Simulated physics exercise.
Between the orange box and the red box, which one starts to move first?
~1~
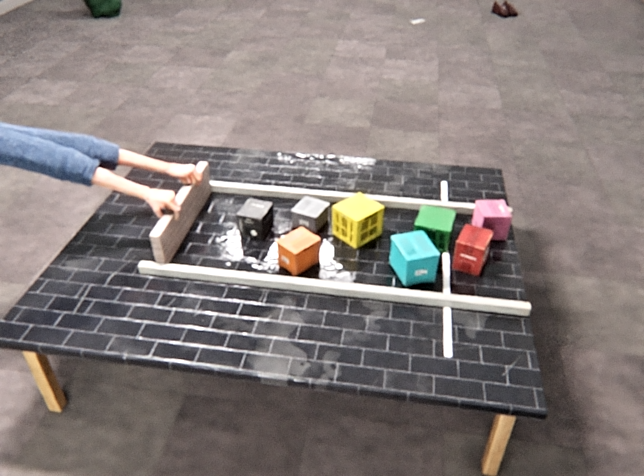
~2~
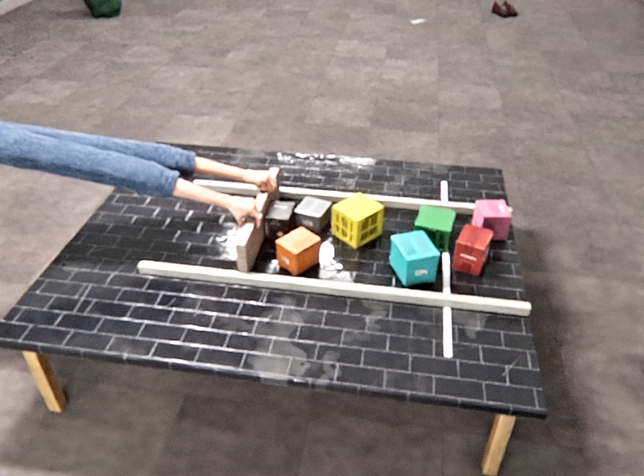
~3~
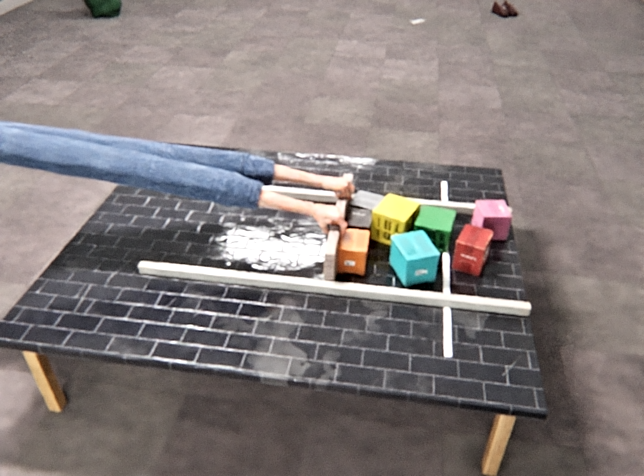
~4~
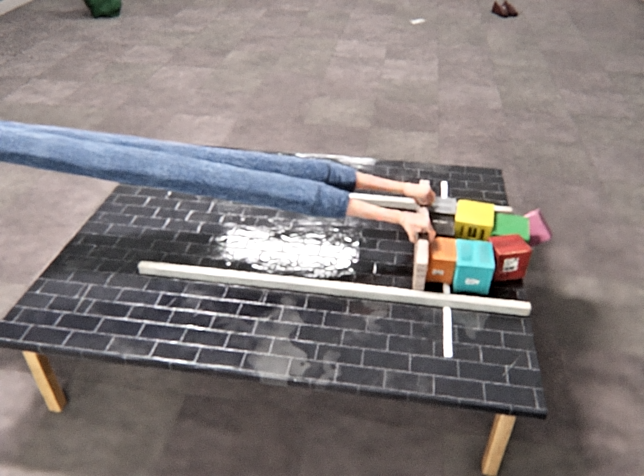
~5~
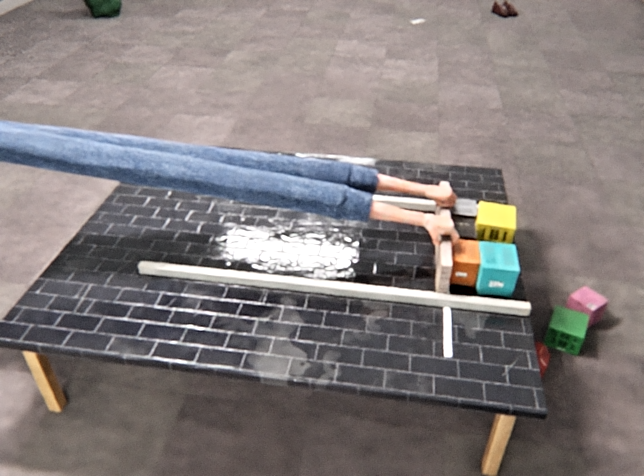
The orange box starts to move first, pushed along by the plank while the red box is still at rest. The red box only shifts later, as the bunched boxes are driven toward the right edge.
